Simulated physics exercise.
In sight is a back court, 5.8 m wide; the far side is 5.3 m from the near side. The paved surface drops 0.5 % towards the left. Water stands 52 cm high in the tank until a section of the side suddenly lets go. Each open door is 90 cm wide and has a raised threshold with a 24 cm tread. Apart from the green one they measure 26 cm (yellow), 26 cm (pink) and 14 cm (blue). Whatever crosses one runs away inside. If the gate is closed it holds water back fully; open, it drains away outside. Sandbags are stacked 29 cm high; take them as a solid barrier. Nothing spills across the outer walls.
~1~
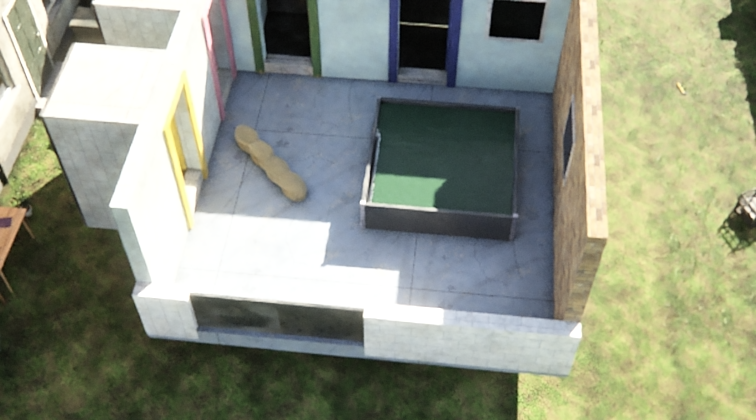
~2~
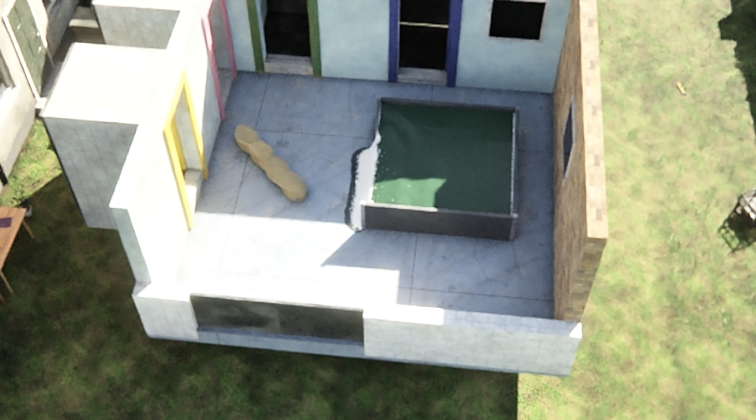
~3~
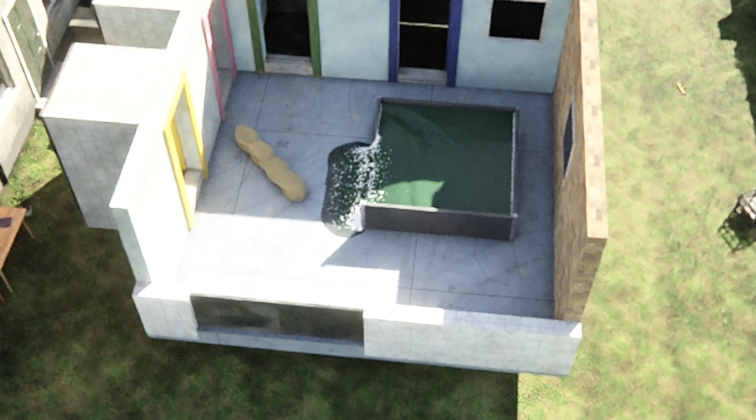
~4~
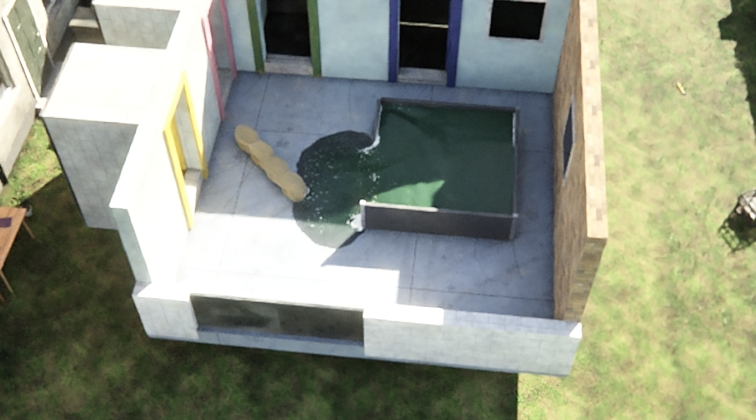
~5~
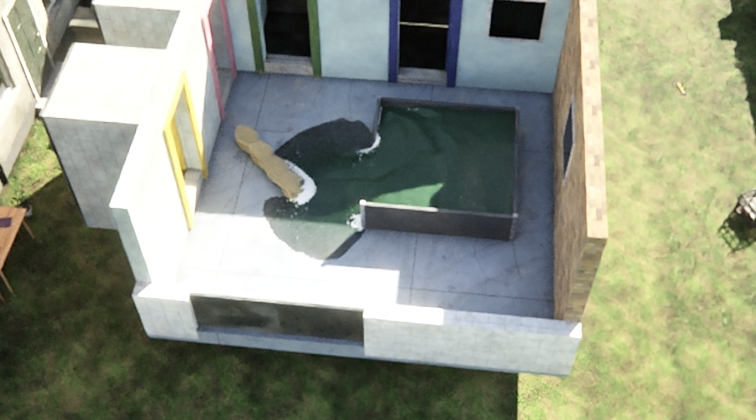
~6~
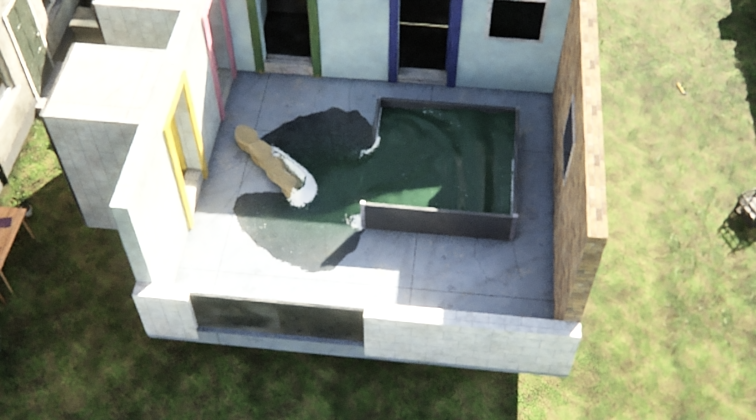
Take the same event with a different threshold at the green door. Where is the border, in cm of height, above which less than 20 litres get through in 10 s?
Some 21 cm above the ground.
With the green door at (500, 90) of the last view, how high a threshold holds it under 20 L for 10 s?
About 9.0 cm.
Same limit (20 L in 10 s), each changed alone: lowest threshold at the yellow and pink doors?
Roughly 13.5 cm at yellow and 23 cm at pink.
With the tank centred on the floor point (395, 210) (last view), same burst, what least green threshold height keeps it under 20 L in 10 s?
Some 12.5 cm.
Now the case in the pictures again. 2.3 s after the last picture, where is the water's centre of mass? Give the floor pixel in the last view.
At about (343, 182).
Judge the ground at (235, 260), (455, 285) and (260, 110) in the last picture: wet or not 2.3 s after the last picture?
In that order: Wet, not reached, under water.
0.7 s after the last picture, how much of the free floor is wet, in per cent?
Some 30 per cent of it.
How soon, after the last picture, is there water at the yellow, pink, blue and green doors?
Yellow 0.3 s, pink 0.6 s, blue 2.6 s, green 1.0 s.
Then, 0.7 s after the last picture water covers 30 % of the floor, deepest (38 cm) near (310, 194); it has not reached the green door.
Then, 2.3 s after the last picture water covers 45 % of the floor, deepest (31 cm) near (232, 86); 25 cm at the green door, 6 litres in over its 23 cm threshold.
Then, 9.3 s after the last picture water covers 95 % of the floor, deepest (16 cm) near (466, 342); 10 cm at the green door, 12 litres in over its 23 cm threshold.
At the green door as built, the water peaked near 27 cm, 1.7 s after the last picture.
With a threshold of 18 cm, 46 litres would have come in within the 10 s; with 24.5 cm, 7 litres. So under 20 litres takes about 21 cm.
